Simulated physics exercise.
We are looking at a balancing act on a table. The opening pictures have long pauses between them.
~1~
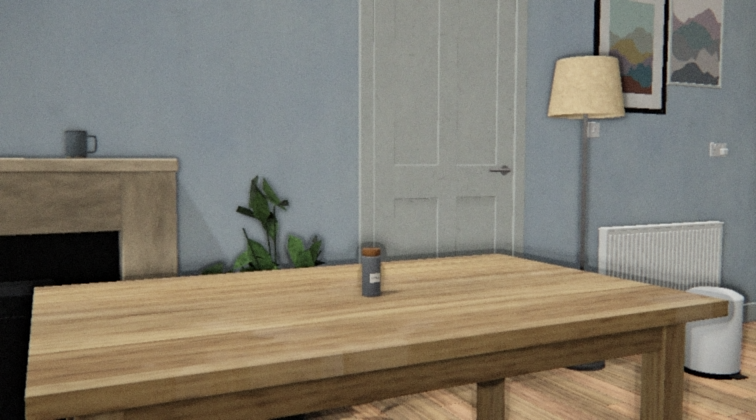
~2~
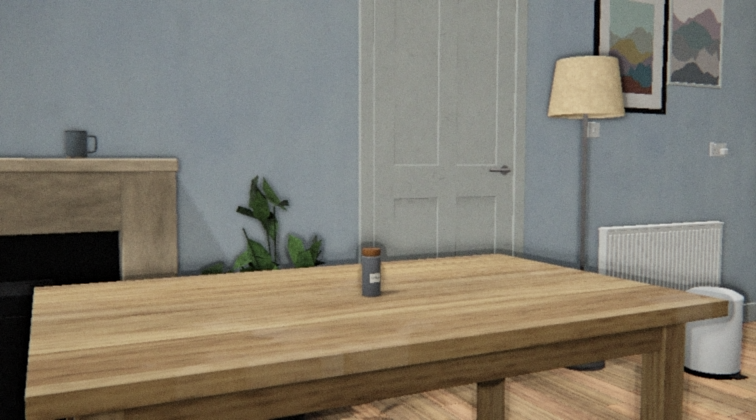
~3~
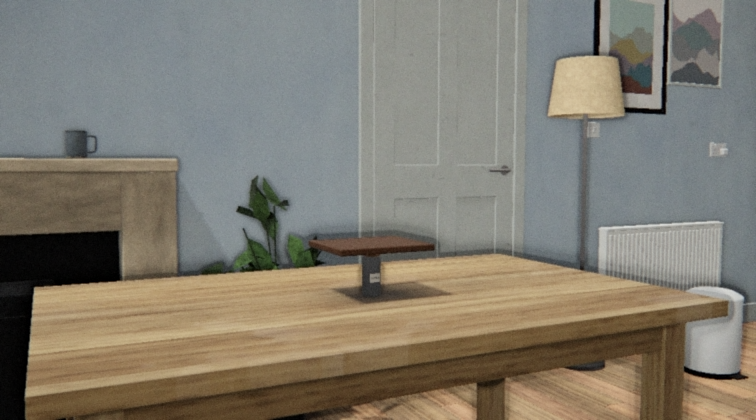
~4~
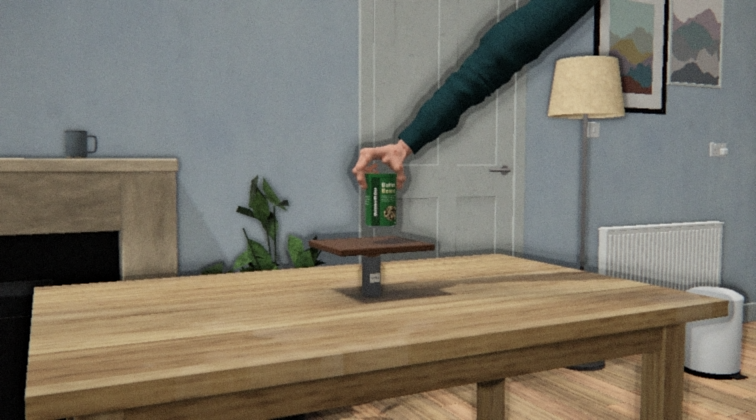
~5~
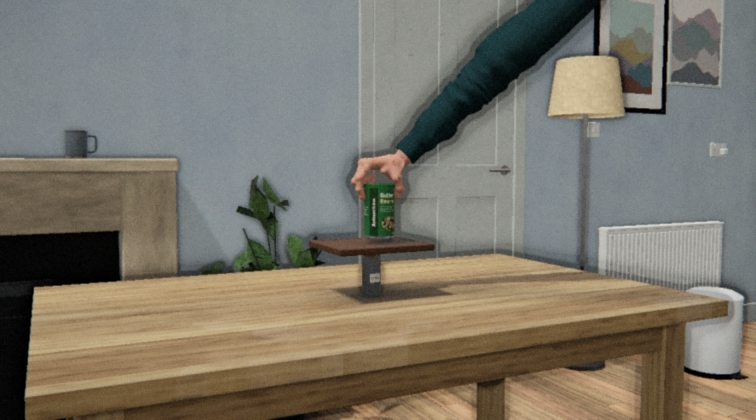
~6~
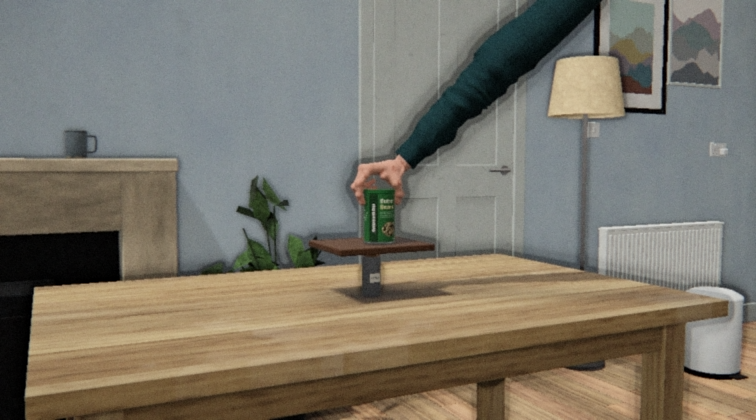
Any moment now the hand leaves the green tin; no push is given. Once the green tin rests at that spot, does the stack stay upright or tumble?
The stack stays upright.
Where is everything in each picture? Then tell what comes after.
In the first frame, the last thing is not in view yet.
In the second frame, the last thing is not in view yet.
In the third frame, the last thing is not in view yet; brown lid (370, 245).
The fourth frame shows still above its spot; green tin (381, 200); brown lid (370, 245).
The fifth frame shows still above its spot; green tin (379, 210); brown lid (370, 245).
The sixth frame shows in place under the hand; green tin (379, 216); brown lid (370, 245).
Then, 0.20 s later than the last frame, all is still.
Then, 0.50 s later than the last frame, green tin resting near (379, 216).
When it is over, all 3 as before. End places, in pixels of the last picture, green tin near (379, 216). The stack stays up.
